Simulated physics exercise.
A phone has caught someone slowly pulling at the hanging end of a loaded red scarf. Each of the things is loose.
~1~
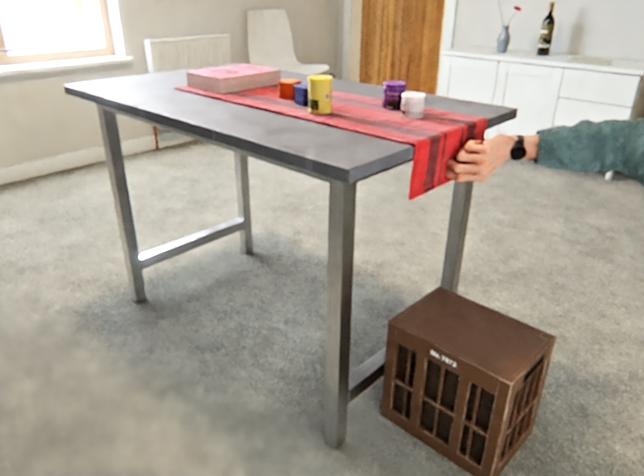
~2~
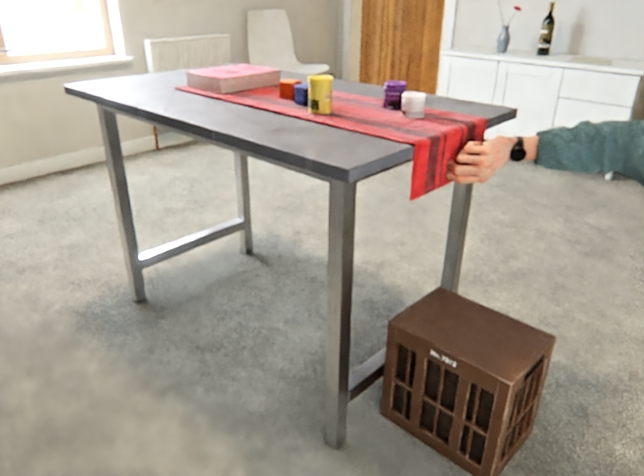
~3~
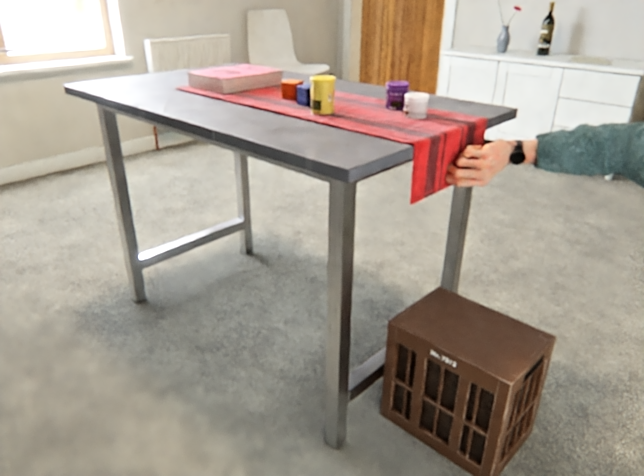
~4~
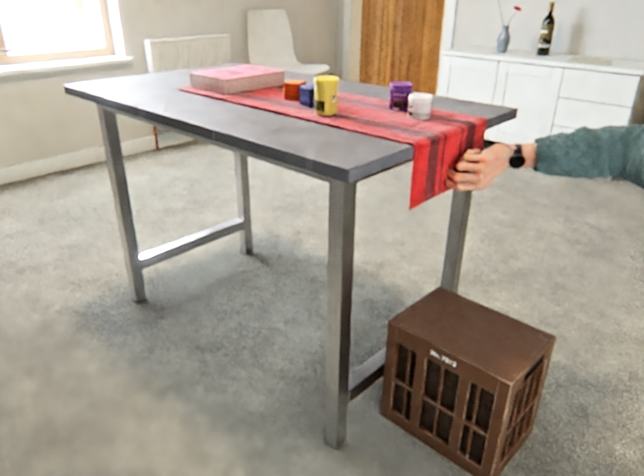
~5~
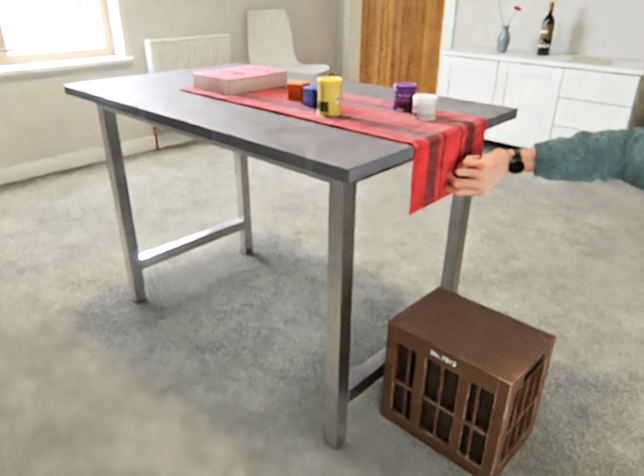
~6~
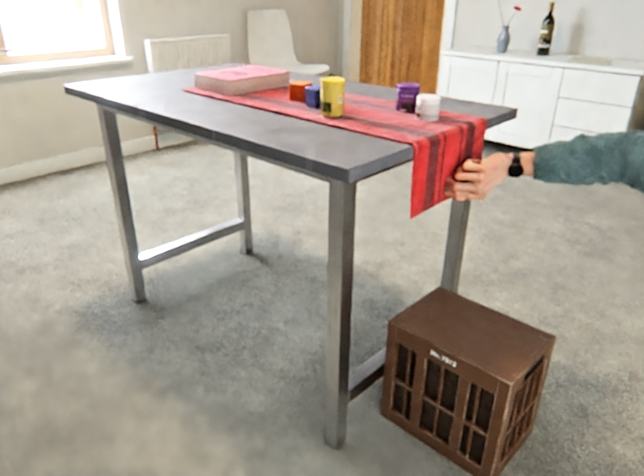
Red scarf sliding slightly over the table's right end as a hand slowly pulls it, carrying small colourful pots and a pink box along.
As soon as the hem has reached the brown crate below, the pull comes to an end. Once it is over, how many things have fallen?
Three items leave the top.
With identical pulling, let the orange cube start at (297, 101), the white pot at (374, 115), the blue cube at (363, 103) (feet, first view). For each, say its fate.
Note: Orange cube kept on top; white pot lost; blue cube lost.
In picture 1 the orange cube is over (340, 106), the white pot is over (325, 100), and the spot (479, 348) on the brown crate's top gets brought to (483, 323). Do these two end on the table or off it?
The orange cube keeps its place on top; the white pot stays on.
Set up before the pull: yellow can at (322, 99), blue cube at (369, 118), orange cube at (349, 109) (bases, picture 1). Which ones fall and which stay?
Yellow can kept, blue cube dropped, orange cube dropped.
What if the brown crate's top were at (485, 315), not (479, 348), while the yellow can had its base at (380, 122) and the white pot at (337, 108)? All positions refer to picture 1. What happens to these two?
Yellow can: Lost; white pot: Safe.
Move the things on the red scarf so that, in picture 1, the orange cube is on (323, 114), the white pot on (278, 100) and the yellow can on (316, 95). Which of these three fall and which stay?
Orange cube - leaves the top, white pot - stays aboard, yellow can - stays aboard.
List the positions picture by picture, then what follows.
In the first picture, hem (409, 200); white pot (414, 94); purple pot (395, 83); yellow can (320, 77); blue cube (307, 85); orange cube (290, 81); top of the crate (479, 348).
In the second picture, hem (410, 200); white pot (414, 94).
In the third picture, hem (410, 204); purple pot (398, 83).
In the fourth picture, hem (409, 209); yellow can (326, 78); top of the crate (479, 348).
In the fifth picture, hem (409, 214); blue cube (316, 87).
In the sixth picture, hem (410, 218); white pot (429, 97); purple pot (409, 85); yellow can (333, 79); blue cube (319, 87); orange cube (301, 83).
Soon after, hem near (442, 252); white pot gone.
Then, hem on the crate; white pot, purple pot and yellow can gone.
At rest, hem on the crate; white pot, purple pot and yellow can gone. It carries off three.
